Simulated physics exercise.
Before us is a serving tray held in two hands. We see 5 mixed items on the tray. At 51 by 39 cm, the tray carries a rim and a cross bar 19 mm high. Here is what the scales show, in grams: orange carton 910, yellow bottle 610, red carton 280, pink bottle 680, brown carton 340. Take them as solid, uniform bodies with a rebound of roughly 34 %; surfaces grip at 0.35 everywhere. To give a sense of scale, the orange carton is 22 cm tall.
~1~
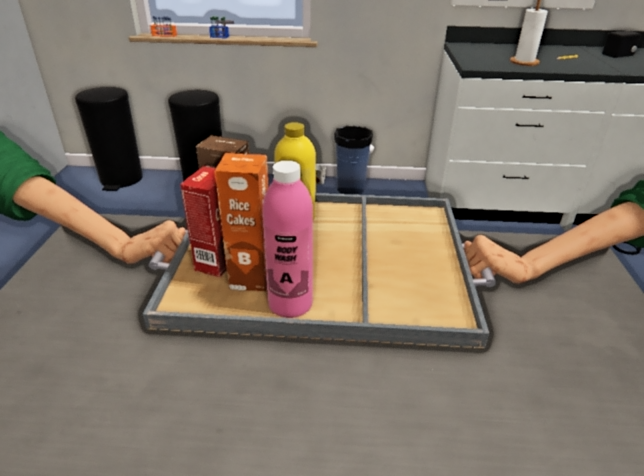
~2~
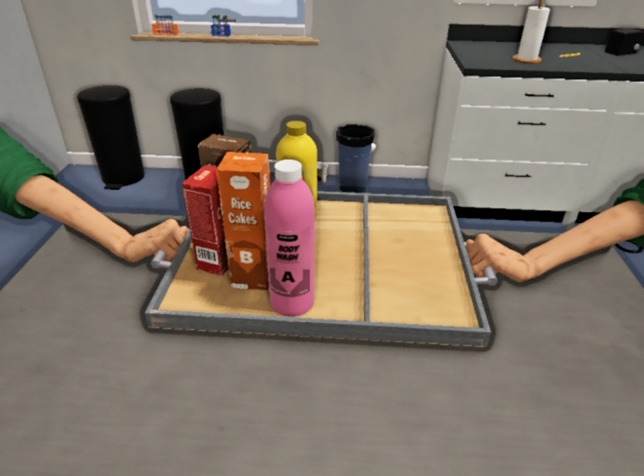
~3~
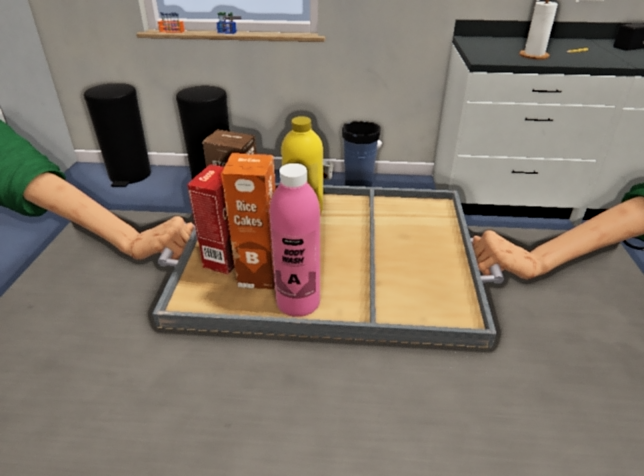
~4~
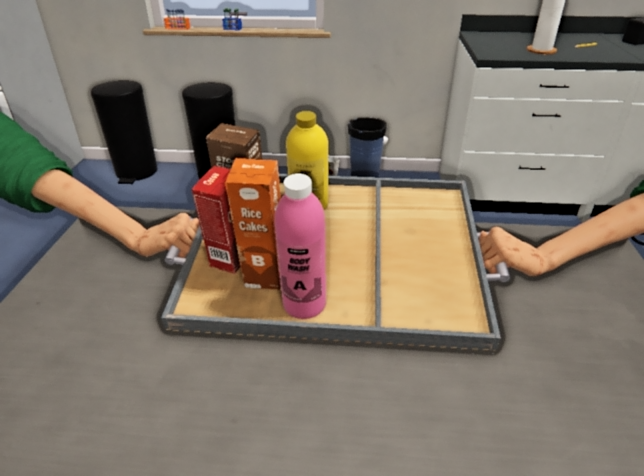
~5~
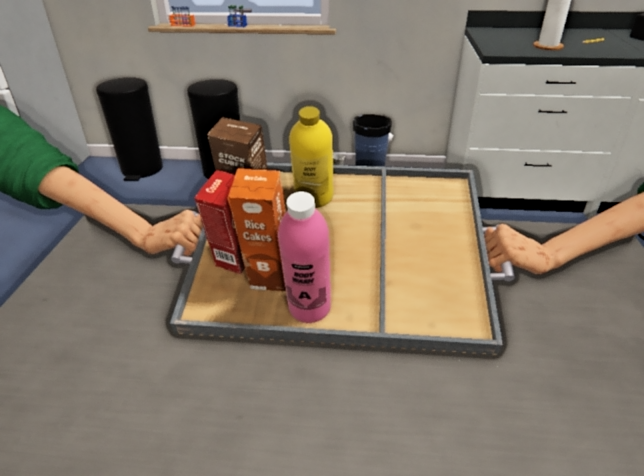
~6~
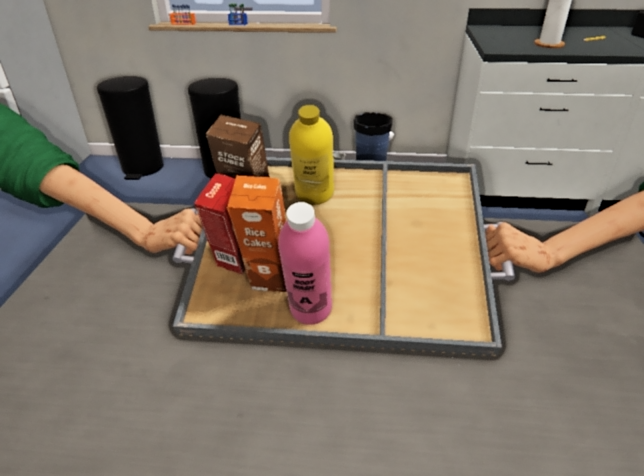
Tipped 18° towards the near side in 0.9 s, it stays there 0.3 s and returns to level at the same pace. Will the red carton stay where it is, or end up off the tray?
It stays where it is.
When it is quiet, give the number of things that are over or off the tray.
Count: 2.
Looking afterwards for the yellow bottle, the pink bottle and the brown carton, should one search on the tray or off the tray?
Afterwards, the yellow bottle stays on its support, the pink bottle leaves its support, and the brown carton stays on its support.
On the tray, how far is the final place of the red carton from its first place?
Roughly 0 cm.
Then, 0.70 s later than the last frame, tray tilted 15°, near edge down; orange carton and pink bottle now off the tray; brown carton 4 cm from its spot.
Then, 1.10 s later than the last frame, tray tilted 3°, near edge down; brown carton 4 cm from its spot.
When it is over, off the tray, orange carton and pink bottle; the other 3 within 5 cm of the start. End places, in pixels of the last picture, red carton near (232, 211).
